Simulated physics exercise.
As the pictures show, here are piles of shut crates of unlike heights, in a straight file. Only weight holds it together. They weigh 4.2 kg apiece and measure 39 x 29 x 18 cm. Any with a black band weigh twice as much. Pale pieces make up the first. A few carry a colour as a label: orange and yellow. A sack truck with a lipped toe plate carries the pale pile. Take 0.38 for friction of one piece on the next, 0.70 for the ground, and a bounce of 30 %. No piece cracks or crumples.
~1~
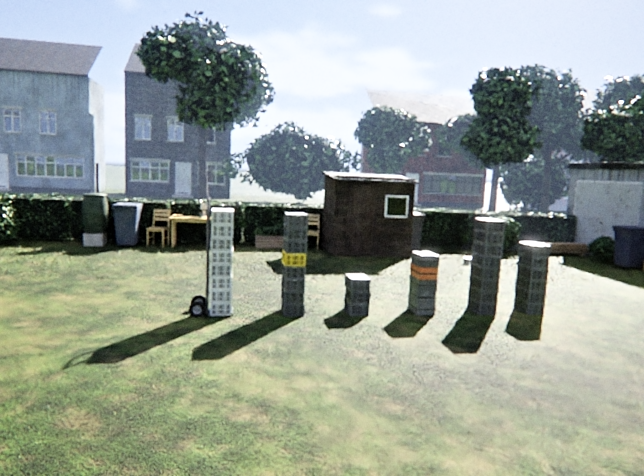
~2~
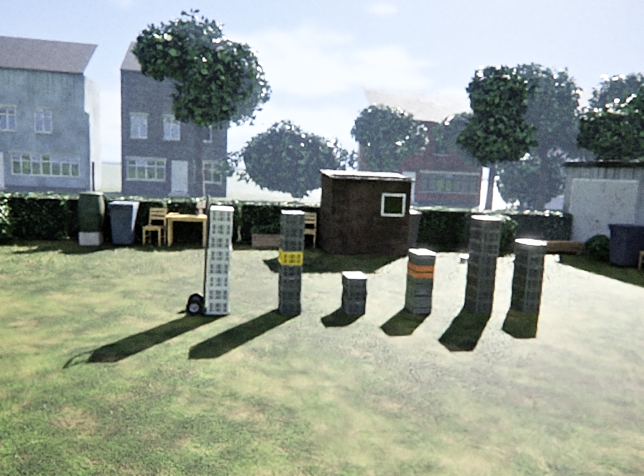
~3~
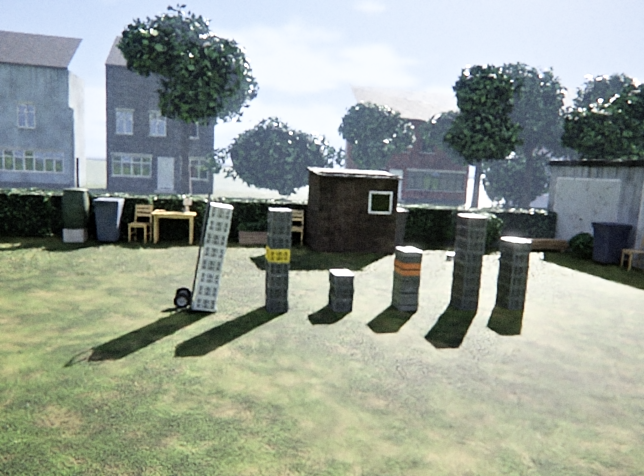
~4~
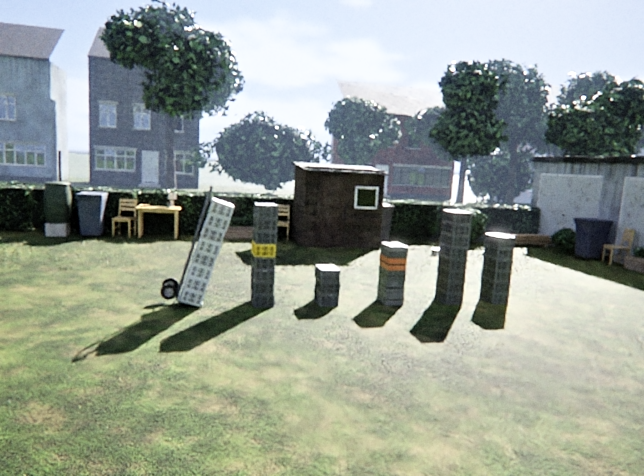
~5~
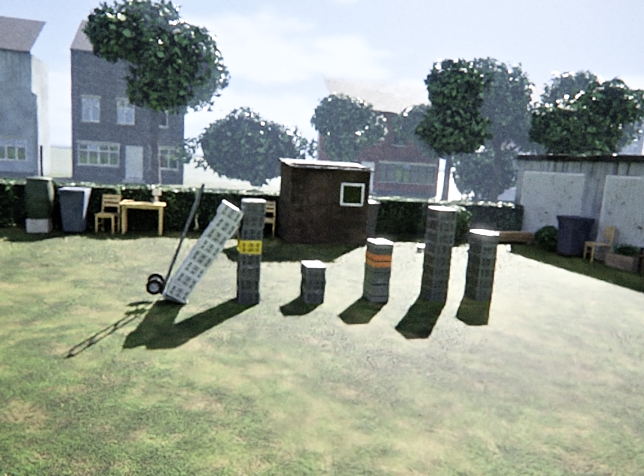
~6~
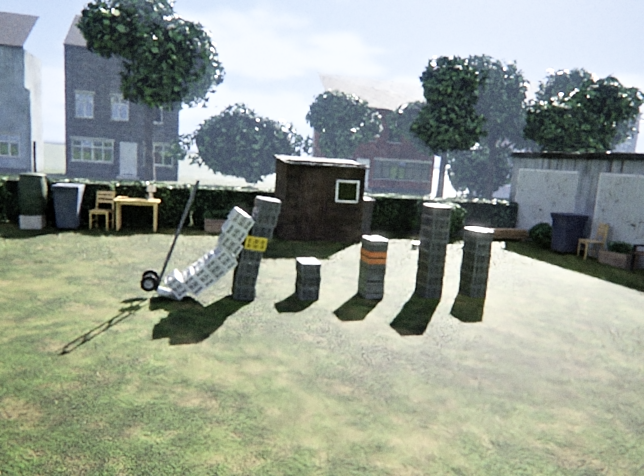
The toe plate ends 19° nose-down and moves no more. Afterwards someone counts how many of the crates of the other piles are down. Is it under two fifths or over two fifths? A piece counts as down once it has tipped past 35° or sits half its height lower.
It comes to under two fifths.
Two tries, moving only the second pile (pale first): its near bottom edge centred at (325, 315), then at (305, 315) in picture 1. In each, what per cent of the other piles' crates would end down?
First 0, then 30 per cent.
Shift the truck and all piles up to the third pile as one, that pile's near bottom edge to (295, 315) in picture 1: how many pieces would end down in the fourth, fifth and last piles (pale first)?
In that case fourth 0, fifth 0, last 0.
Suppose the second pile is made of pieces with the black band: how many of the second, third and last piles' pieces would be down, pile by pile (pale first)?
Then second 8, third 2, last 0.
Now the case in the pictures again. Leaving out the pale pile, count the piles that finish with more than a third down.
The count is 1.
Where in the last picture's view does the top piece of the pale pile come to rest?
Near (284, 264).
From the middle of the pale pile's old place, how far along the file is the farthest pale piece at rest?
Some 160 cm.
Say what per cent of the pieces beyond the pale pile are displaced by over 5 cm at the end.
30 per cent.
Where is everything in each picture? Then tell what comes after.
In the first picture (pixels give the middle of a visible side; the camera pans a little), truck frame (208, 222) 0° forward; orange crate (429, 274); yellow crate (296, 260); none of the others has stirred.
In the second picture, truck frame (207, 221) 1° forward; yellow crate (292, 259).
In the third picture, truck frame (206, 216) 8° forward, top of the pale pile leaning 8°; yellow crate (279, 256); none of the others has stirred.
In the fourth picture, truck frame (205, 210) 16° forward, top of the pale pile leaning 17°; yellow crate (265, 251); none of the others has stirred.
In the fifth picture, truck frame (195, 207) 19° forward, top of the pale pile leaning 30°; yellow crate (251, 247); movement in 2 of them.
In the sixth picture, truck frame (190, 203) 19° forward, top of the pale pile leaning 34°; yellow crate (256, 244) 7° from how it stood; orange crate (378, 258); steepest lean 7°, the crate at (270, 207); movement in 8 of them.
Then, 0.09 s past the last view, 8 of the pale pile down; none of the 30 other crates down, 8 disturbed; yellow crate 10° from how it stood.
Then, 0.25 s past the last view, 8 of the pale pile down; none of the 30 other crates down, 8 disturbed; yellow crate 17° from how it stood.
Then, 0.49 s past the last view, 8 of the pale pile down; 7 of the 30 other crates down; yellow crate 43° from how it stood, 22 cm lower.
Then, 0.77 s past the last view, 7 of the pale pile down; 7 of the 30 other crates down; yellow crate 5° from how it stood, 36 cm lower.
In the end, 7 of the pale pile down; 7 of the 30 other crates down; yellow crate 4° from how it stood, 36 cm lower; orange crate 24 mm from its place. That is 23 per cent. From the last view, middles, yellow crate near (306, 267), orange crate near (375, 256).
